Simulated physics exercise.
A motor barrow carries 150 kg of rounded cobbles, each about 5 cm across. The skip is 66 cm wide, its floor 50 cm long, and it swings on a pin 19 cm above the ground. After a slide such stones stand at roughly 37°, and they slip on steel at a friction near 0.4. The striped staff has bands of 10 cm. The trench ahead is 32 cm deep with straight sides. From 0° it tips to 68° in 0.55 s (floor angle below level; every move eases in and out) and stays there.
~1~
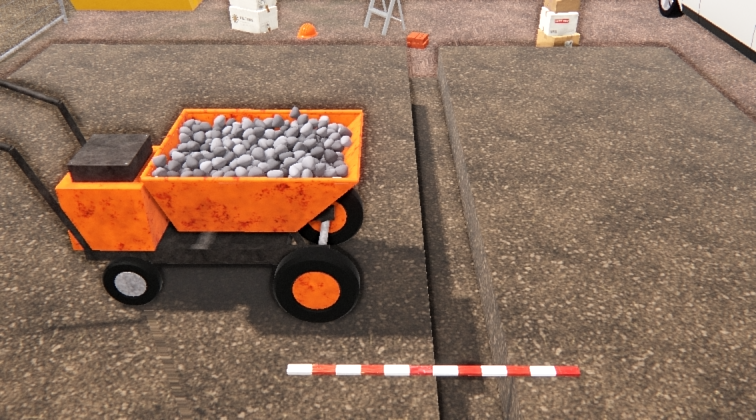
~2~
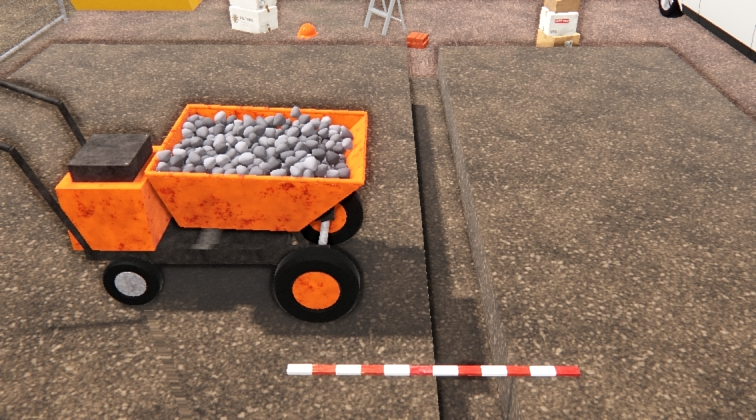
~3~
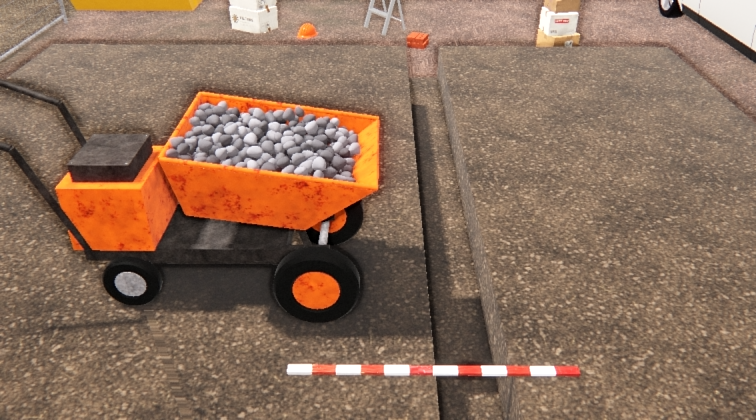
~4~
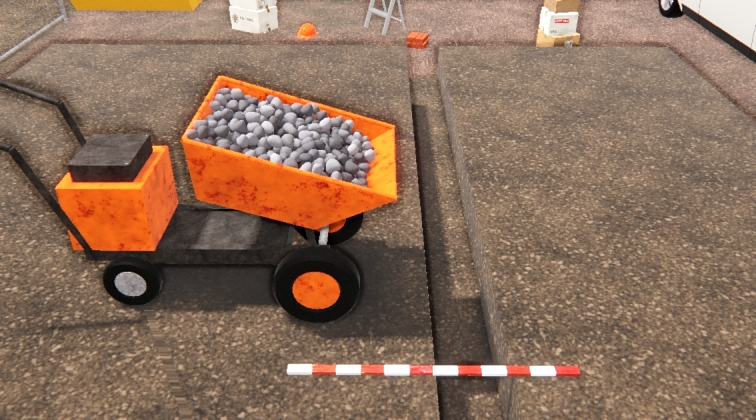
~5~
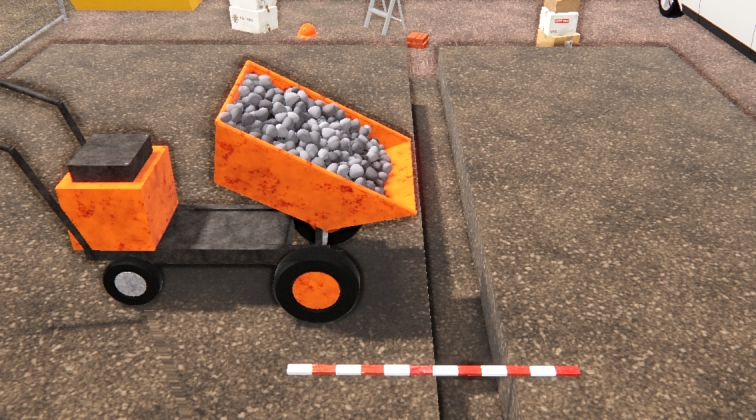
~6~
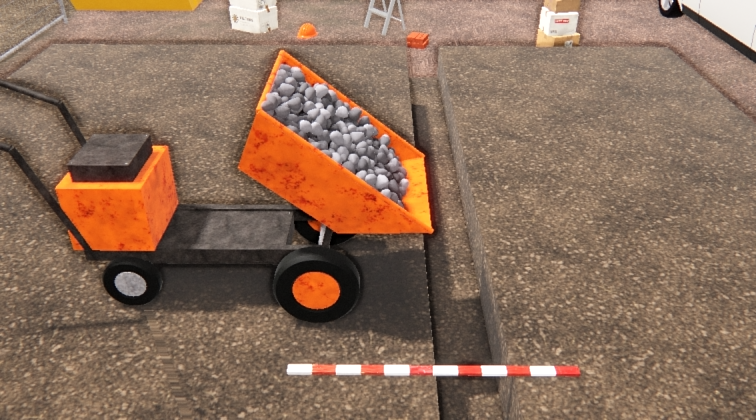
The clip shows an orange motor barrow loaded with grey rounded cobbles, standing beside a narrow trench behind a red-and-white striped staff; its skip tilts steadily forward to the right, the rear rising while the stones stay inside.
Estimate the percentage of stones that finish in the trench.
Roughly 40 per cent ends in the trench.
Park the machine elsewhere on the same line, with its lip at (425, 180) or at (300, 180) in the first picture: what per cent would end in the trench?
First some 5, then 80 per cent.
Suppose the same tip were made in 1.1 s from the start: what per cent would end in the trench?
In that case some 65 per cent.
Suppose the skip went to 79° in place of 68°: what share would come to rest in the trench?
It would be near 45 per cent.
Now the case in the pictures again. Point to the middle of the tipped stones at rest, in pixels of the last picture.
Around (524, 278).
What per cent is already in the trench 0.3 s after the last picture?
Some 25 per cent.
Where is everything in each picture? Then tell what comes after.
The skip is at 0°, its lip at (358, 181); the top of the load is at (269, 130), in the first frame.
The skip is at 2°, its lip at (363, 183); the top of the load is at (245, 127), in the second frame.
The skip is at 8°, its lip at (377, 188); the top of the load is at (226, 120), in the third frame.
Lip at (396, 199), floor tilted 17°, highest stones at (233, 104), in the fourth frame.
The skip is at 28°, its lip at (416, 213); the top of the load is at (260, 91), in the fifth frame.
The skip is at 39°, its lip at (432, 232); the top of the load is at (286, 79), in the sixth frame.
Then, 0.1 s after the last picture the floor is at 57°, 100 % in the skip; the foremost stones are at (430, 221).
Then, 0.3 s after the last picture the floor is at 68°, 63 % in the skip, 23 % in the trench, 14 % past the trench; the foremost stones are at (526, 263).
Then, 0.7 s after the last picture the floor is at 68°, 8 % in the skip, 31 % in the trench, 61 % past the trench; the foremost stones are at (713, 280).
Then, 2.7 s after the last picture the floor is at 68°, 0 % in the skip, 40 % in the trench, 60 % past the trench; the foremost stones are past the picture's edge.
